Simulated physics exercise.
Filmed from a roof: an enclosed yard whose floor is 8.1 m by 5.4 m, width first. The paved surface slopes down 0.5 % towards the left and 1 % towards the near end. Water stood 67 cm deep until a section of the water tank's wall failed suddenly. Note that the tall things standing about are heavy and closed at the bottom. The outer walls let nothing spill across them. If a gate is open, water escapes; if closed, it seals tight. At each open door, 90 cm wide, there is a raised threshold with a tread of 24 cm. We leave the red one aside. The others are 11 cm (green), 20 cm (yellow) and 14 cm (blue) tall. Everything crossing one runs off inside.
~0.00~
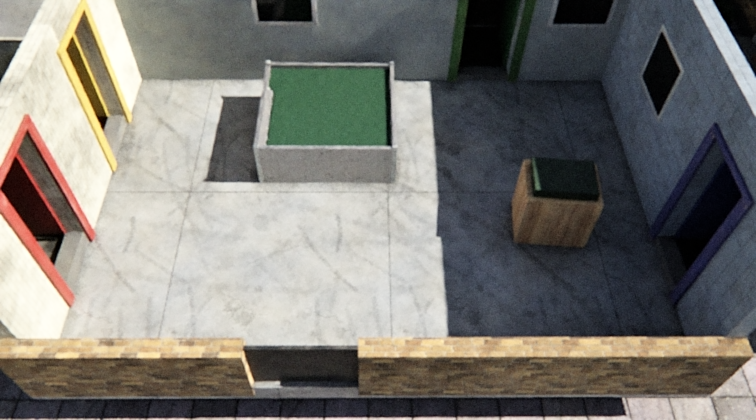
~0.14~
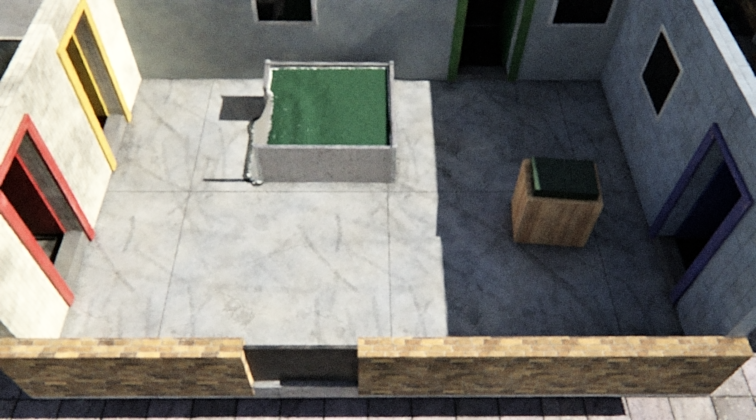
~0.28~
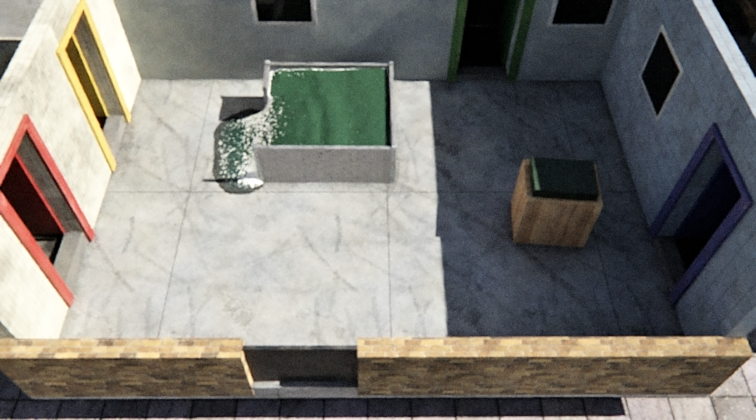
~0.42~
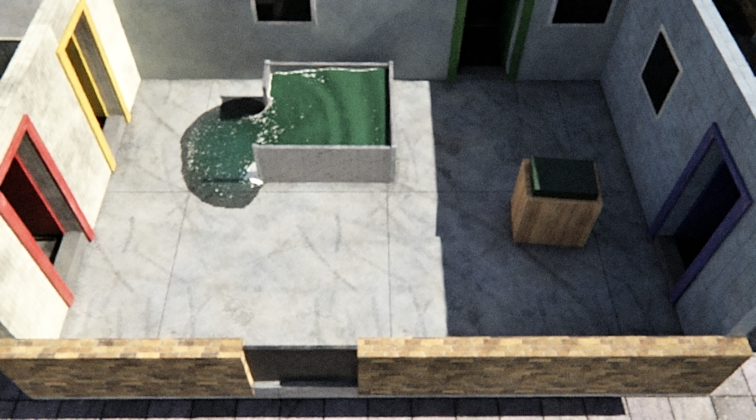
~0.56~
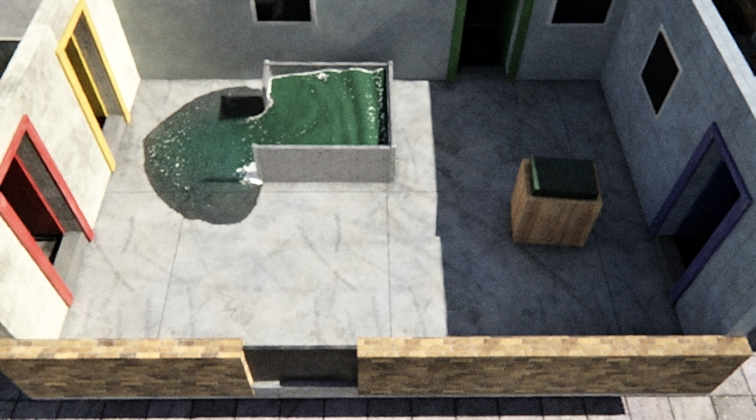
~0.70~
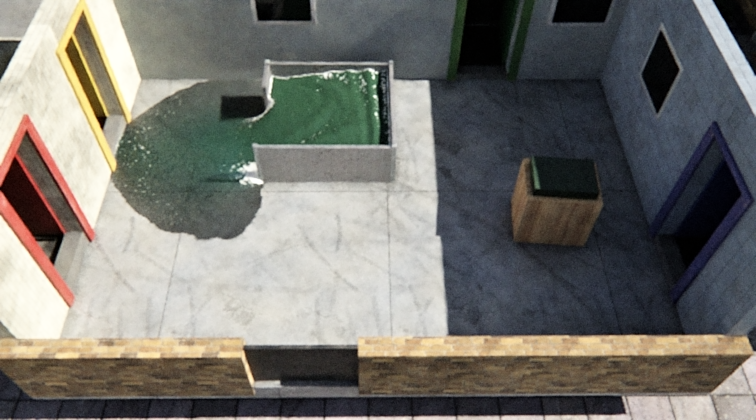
In the video, the left side of a water tank in a walled yard gives way, and green water pours through the gap, spreading leftward across the pale paved floor in a widening pool that reaches the yellow door.
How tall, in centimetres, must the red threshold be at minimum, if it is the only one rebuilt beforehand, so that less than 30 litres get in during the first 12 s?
It needs to be at least 11 cm tall.
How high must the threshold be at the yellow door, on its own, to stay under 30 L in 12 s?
For yellow, a step near 29 cm.
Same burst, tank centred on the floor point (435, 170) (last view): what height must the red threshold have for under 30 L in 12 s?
Then close to 17 cm.
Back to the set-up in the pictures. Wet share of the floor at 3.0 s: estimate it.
Some 30 per cent is wet.
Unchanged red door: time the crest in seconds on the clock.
The level tops out around 2.0 s.
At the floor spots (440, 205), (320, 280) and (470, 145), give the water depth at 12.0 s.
5, 3 and 4 cm, respectively.
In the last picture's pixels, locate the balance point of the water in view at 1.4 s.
I'd put it close to (266, 145).
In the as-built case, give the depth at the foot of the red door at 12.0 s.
Some 8.0 cm.
After 1.4 s water covers 20 % of the floor, deepest (38 cm) near (115, 163); 9 cm at the red door, 0 litres in over its 26 cm threshold.
After 3.0 s water covers 30 % of the floor, deepest (34 cm) near (54, 357); 15 cm at the red door, 0 litres in over its 26 cm threshold.
After 12.0 s water covers 95 % of the floor, deepest (11 cm) near (50, 370); 8 cm at the red door, 0 litres in over its 26 cm threshold.
At the red door as built, the water arrived by 1.4 s and peaked near 21 cm at 2.0 s.
Run again over the same 12 s with other heights there, 43 litres in over 10 cm, 17 litres over 13 cm. The limit of 30 litres is kept from about 11 cm up.
